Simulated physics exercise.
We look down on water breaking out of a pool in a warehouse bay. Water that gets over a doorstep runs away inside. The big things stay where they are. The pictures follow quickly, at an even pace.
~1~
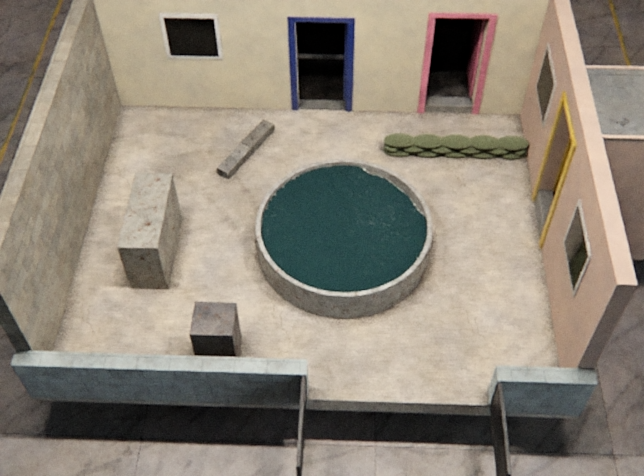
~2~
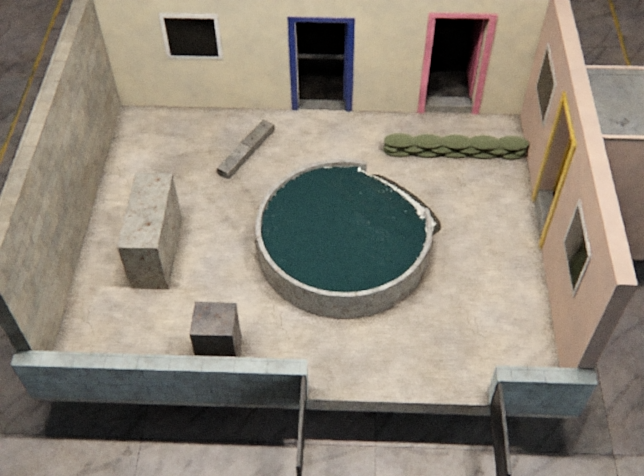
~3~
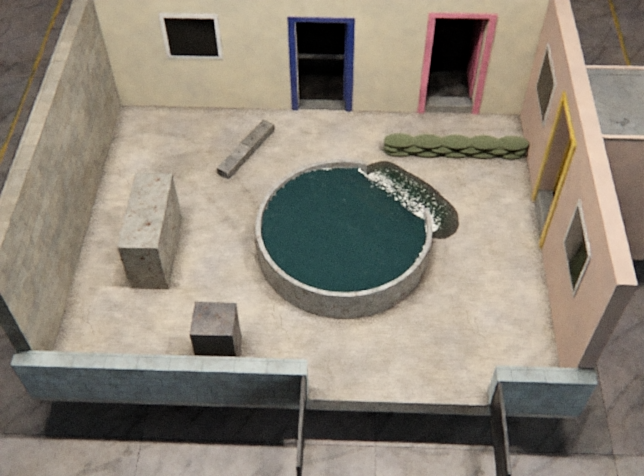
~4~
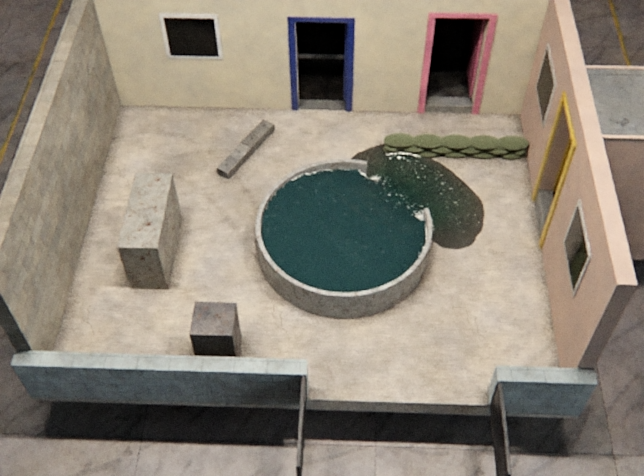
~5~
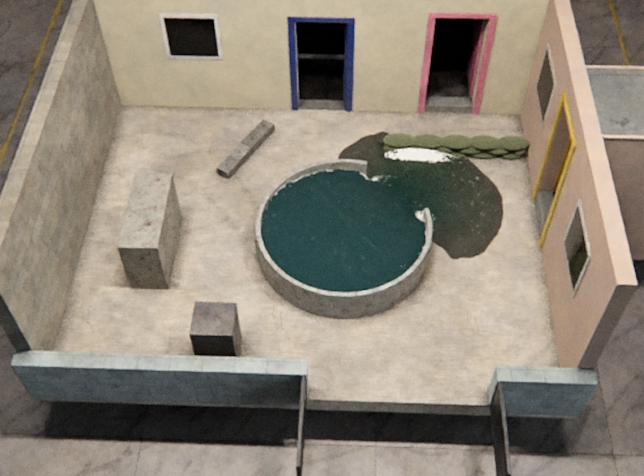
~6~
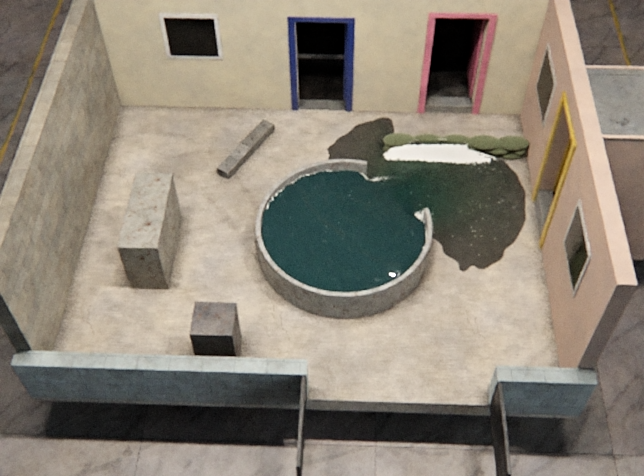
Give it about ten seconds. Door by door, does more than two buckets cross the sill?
In the end: The yellow door holds within the limit; the pink door holds within the limit; the blue door floods.
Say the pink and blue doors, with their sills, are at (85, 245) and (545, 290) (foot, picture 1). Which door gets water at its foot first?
I say the one in yellow.
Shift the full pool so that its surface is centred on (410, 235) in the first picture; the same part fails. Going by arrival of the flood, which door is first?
The door marked yellow.
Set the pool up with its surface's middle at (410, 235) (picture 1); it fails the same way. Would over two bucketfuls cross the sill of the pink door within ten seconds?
Pink is under.
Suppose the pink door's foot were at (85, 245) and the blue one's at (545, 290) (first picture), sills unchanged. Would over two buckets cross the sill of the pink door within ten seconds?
One by one: The pink door lets less in.
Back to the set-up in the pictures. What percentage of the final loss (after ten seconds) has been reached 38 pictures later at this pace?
Some 50 per cent.
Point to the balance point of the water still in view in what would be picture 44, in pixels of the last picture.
Near (394, 234).
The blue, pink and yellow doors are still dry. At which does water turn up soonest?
That is the door marked yellow.
A moment on, water covers 15 % of the floor; the yellow door wet at the sill, nothing in, the pink door not reached, the blue door not reached.
Next, water covers 25 % of the floor; the yellow door wet at the sill, nothing in, the pink door wet at the sill, nothing in, the blue door under two buckets in.
Then, water covers 50 % of the floor; the yellow door wet at the sill, nothing in, the pink door wet at the sill, nothing in, the blue door over two buckets in.
Later, water covers 60 % of the floor; the yellow door wet at the sill, nothing in, the pink door wet at the sill, nothing in, the blue door over two buckets in.
In the end, water covers 90 % of the floor; the yellow door wet at the sill, nothing in, the pink door wet at the sill, nothing in, the blue door over two buckets in.
